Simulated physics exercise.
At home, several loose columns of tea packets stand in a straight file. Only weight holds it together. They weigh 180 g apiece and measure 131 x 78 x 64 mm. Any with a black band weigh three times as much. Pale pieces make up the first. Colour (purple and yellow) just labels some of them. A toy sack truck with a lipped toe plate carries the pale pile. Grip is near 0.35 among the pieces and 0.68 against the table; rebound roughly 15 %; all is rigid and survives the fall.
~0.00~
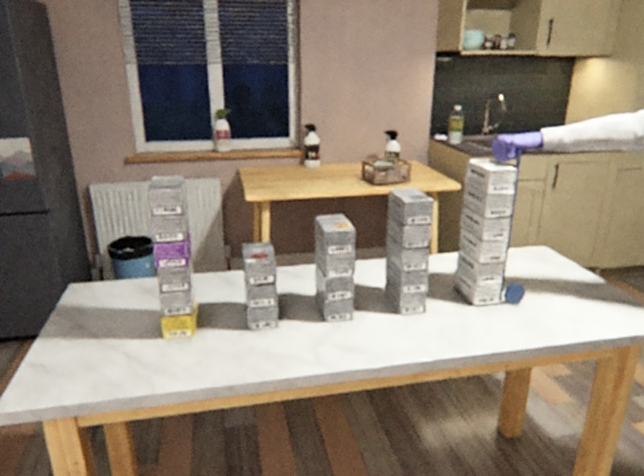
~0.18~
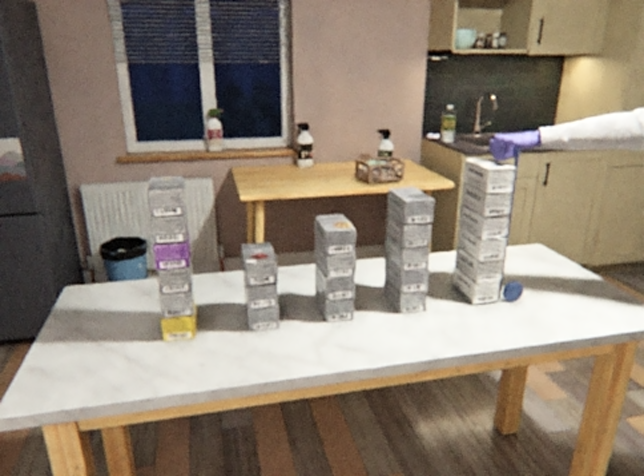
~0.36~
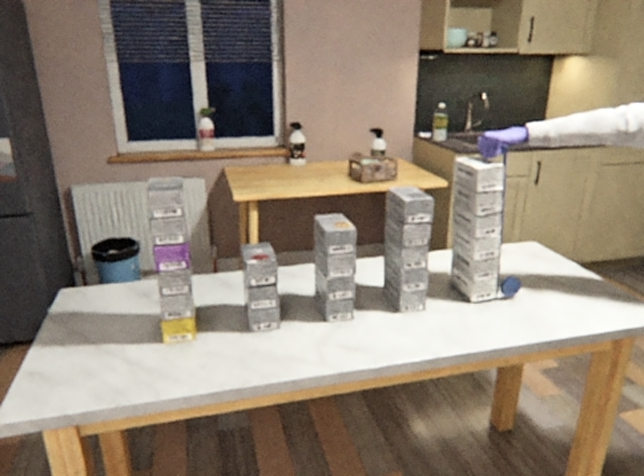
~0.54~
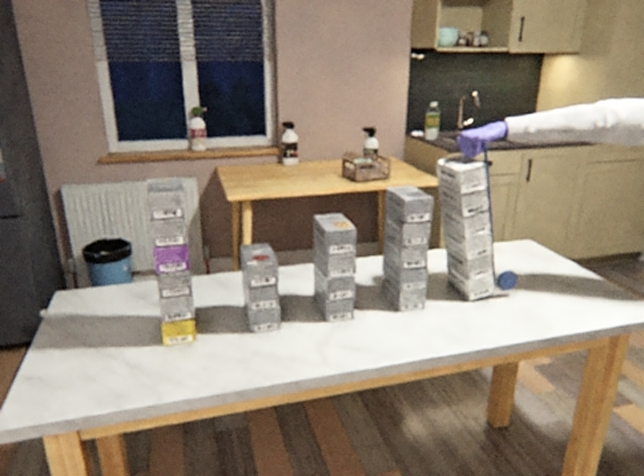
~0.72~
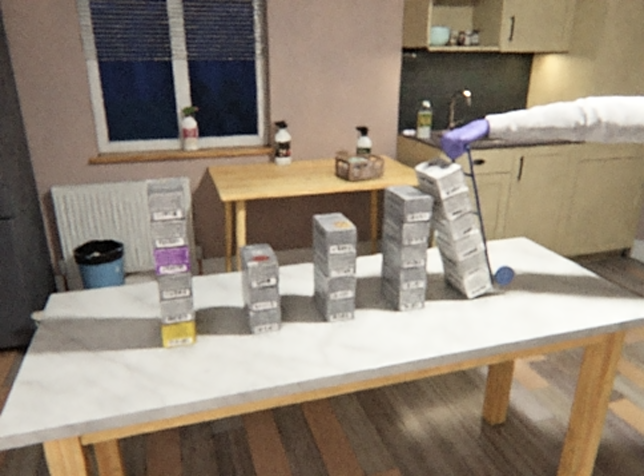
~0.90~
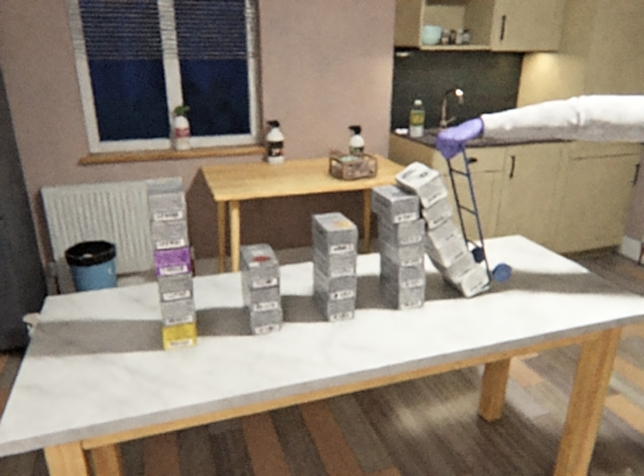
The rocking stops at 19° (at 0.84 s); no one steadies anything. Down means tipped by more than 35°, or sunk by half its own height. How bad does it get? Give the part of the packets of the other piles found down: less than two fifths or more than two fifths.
The part is upwards of two fifths.
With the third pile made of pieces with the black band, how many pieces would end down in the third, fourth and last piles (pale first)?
In that case third 4, fourth 2, last 5.
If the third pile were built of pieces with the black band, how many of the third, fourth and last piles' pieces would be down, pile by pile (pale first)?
In that case third 4, fourth 2, last 5.
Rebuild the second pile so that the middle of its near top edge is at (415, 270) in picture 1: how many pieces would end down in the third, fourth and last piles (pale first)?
In that case third 3, fourth 2, last 0.
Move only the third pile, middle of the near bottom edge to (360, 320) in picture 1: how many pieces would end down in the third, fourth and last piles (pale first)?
Then third 4, fourth 2, last 0.
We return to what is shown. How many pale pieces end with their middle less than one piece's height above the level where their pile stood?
2 of them.
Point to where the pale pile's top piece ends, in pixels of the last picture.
Around (331, 260).
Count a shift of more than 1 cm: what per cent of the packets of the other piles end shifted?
85 per cent.
After 1.14 s, 6 of the pale pile down; none of the 18 other packets down, 6 disturbed.
After 1.40 s, 6 of the pale pile down; 7 of the 18 other packets down.
At rest (2.3 s), 6 of the pale pile down; 10 of the 18 other packets down; purple packet shifted 12 mm; yellow packet unmoved. That is 56 per cent. As the last picture would show them, middles, purple packet near (166, 252), yellow packet near (178, 323).
